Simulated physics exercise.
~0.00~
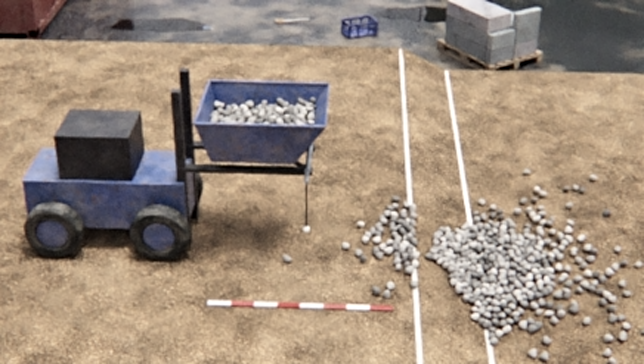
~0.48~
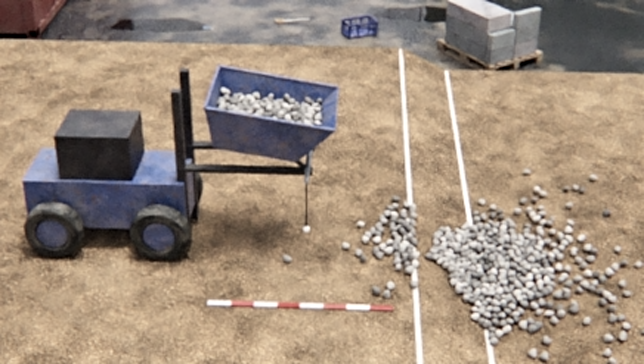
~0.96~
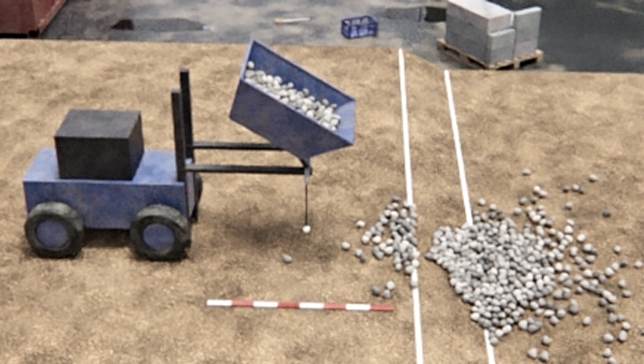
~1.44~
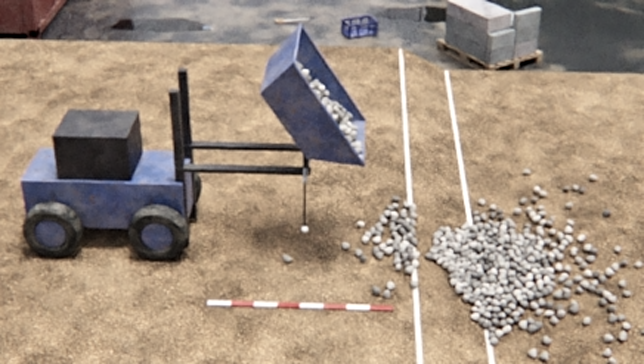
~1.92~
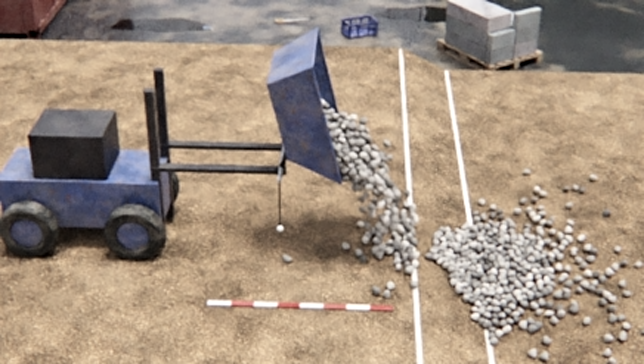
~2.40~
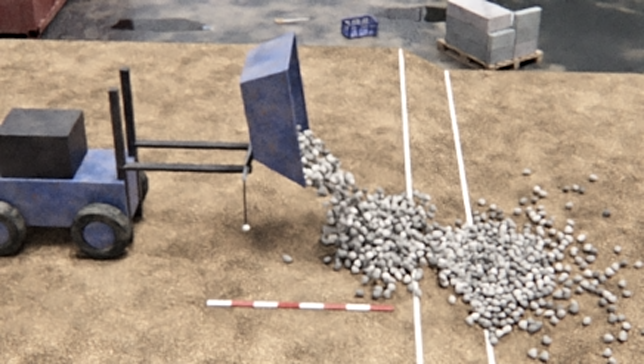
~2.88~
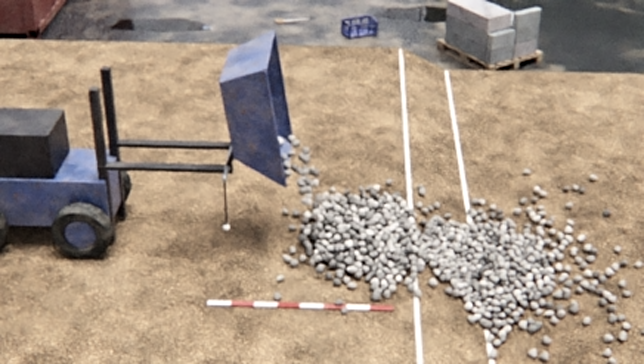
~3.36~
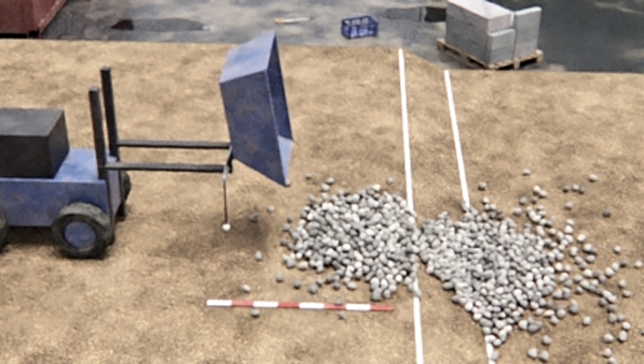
A sandy yard with dark, wet ground behind it is seen from above and to one side. A blue fork truck with a black block on top stands at left, holding up a blue skip of grey and white stones, while an earlier heap lies at right across two white lines, near a red and white striped strip. The skip tilts steeply to the right, and stones pour out beside the old heap. As they fall, the truck backs left, spreading the new pile leftward. It stops with its skip empty and steeply tipped, the two heaps touching.
